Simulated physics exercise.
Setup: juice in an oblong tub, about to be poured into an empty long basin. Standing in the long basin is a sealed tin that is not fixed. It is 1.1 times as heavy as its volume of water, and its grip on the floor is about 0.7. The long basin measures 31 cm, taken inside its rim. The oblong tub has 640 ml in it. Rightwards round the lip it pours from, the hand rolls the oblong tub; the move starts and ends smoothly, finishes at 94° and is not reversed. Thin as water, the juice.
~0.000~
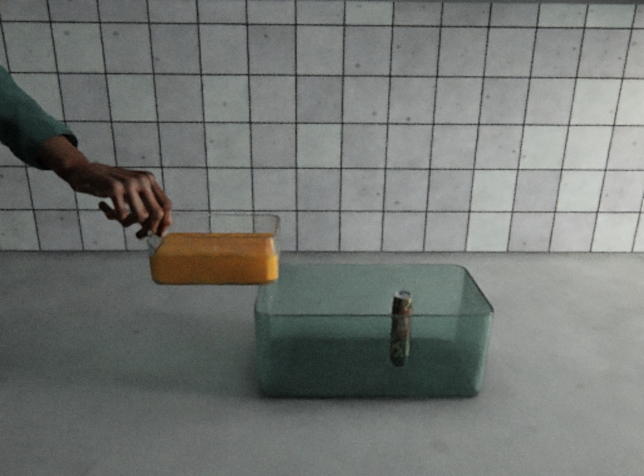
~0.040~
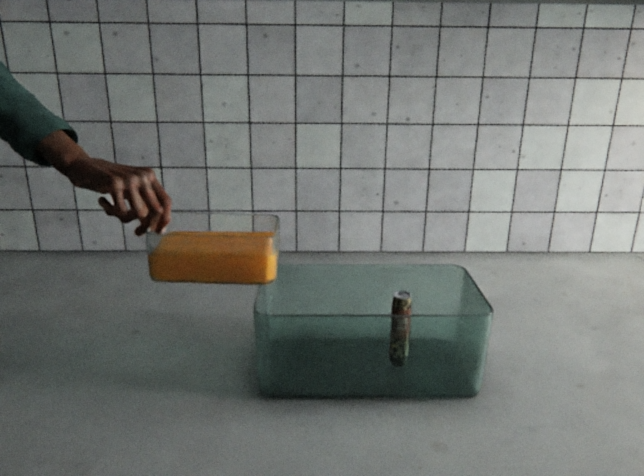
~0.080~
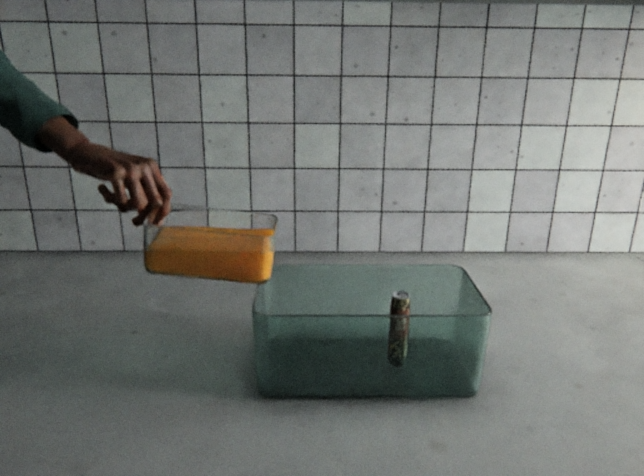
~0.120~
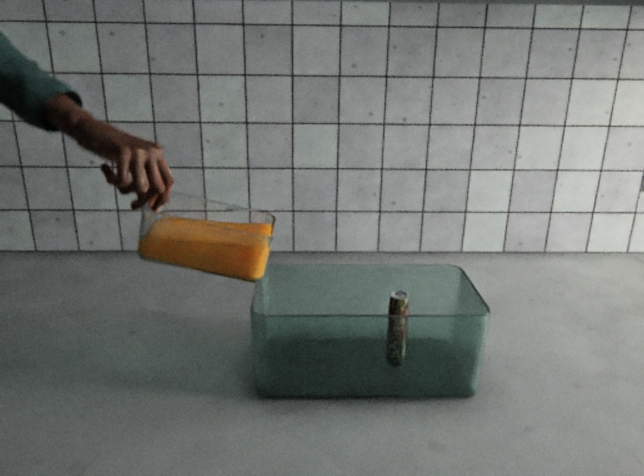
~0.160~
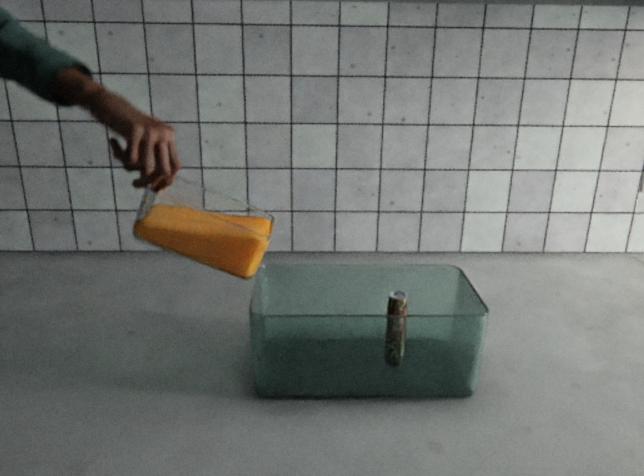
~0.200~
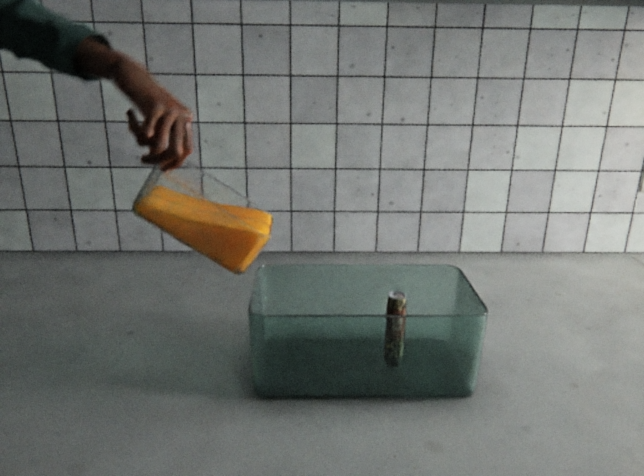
A hand in a dark green sleeve, at the left, holds a clear oblong tub of orange juice above the left edge of an empty, see-through green basin. The basin sits on a grey counter before a white tiled wall, seen from the front and slightly above, with a small mottled upright cylinder at it. The hand rises and tilts the tub steadily rightwards, the juice shifting towards its lower right end.
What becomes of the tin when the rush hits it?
It goes down.
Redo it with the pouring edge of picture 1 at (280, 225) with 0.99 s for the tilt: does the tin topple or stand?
Result: Tin upright.
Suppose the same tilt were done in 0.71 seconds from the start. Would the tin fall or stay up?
It stays steady, then.
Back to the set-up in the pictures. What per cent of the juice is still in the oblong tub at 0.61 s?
Remaining share: Approx. 10 %.
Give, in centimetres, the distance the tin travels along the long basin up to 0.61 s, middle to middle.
About 0 cm.
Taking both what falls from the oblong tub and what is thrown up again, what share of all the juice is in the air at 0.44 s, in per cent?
Some 54 per cent.
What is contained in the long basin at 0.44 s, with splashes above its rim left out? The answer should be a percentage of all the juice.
Close to 7 in a hundred.
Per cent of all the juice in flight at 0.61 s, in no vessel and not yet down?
Roughly 10 per cent.
After 0.44 s the tilt is 91° and 39 per cent is still to pour; the tin stands where it began.
After 0.61 s the tilt is 94° and 9 per cent is still to pour; the tin stands where it began.
After 0.79 s the tilt is 94° and 3 per cent is still to pour; the tin leans 5°.
After 0.99 s the tilt is 94° and 2 per cent is still to pour; the tin leans 21°.
In the end the tin lies on its side.
